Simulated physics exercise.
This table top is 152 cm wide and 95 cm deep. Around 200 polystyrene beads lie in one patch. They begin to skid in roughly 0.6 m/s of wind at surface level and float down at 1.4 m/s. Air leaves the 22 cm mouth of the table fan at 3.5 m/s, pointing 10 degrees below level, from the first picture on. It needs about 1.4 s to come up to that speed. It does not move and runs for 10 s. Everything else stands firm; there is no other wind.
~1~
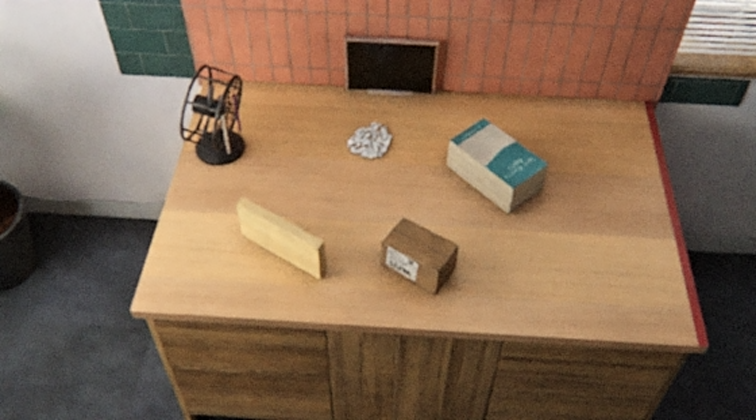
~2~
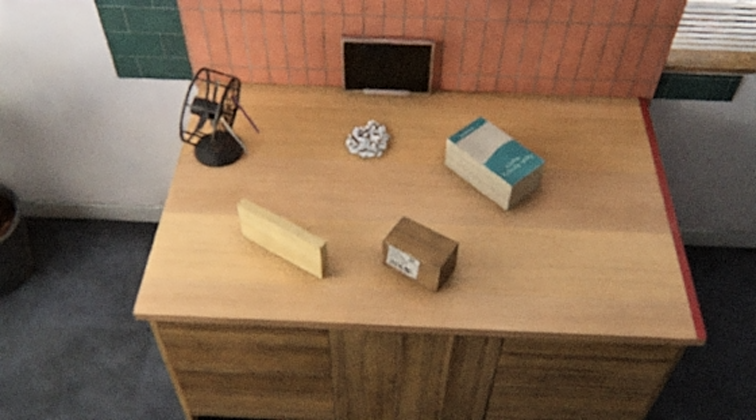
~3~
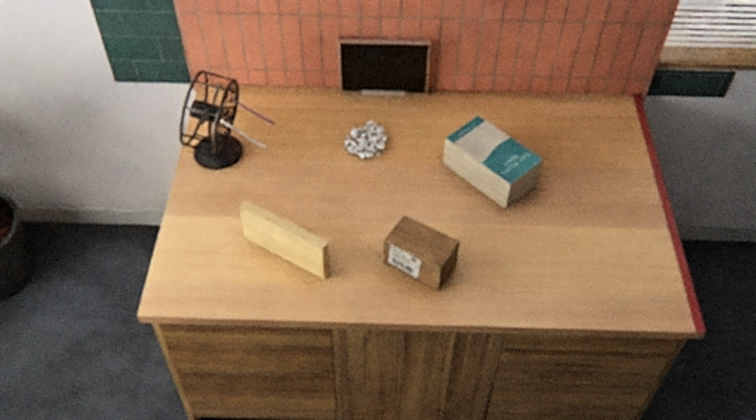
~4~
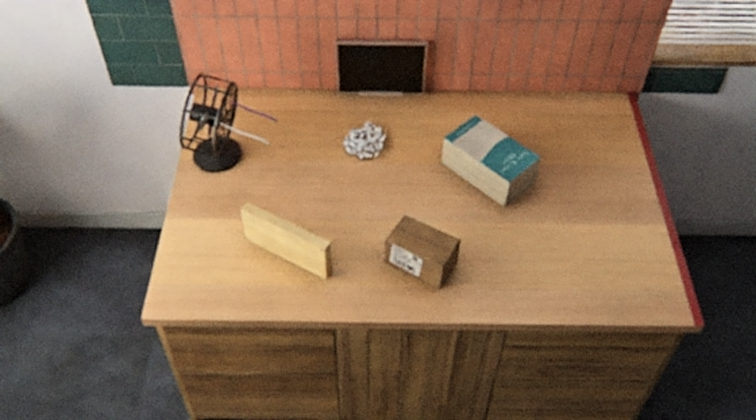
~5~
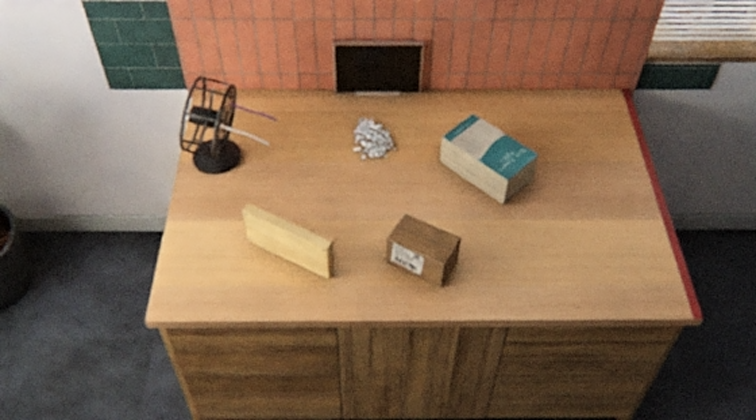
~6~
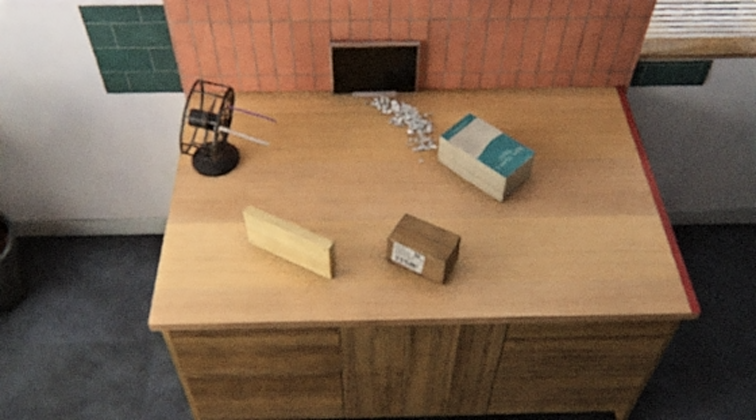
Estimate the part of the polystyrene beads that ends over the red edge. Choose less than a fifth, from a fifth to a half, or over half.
By then more than half are over the red edge.
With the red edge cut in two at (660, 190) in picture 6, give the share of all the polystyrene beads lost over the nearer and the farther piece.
Some 0 % nearer, 90 % farther.
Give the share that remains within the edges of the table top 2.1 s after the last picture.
About 30 %.
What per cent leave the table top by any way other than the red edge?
Some 0 per cent.
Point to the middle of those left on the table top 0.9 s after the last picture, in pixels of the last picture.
Around (466, 89).
Then, 0.9 s after the last picture, 23 % are over the red edge; the middle of those still in play is near (467, 91); 1 % have settled or left.
Then, 2.1 s after the last picture, 68 % are over the red edge; the middle of those still in play is near (476, 88); 58 % have settled or left.
Then, 4.4 s after the last picture, 84 % are over the red edge; the middle of those still in play is near (437, 90); 86 % have settled or left.
Then, 8.9 s after the last picture, at the end, 90 % are over the red edge.
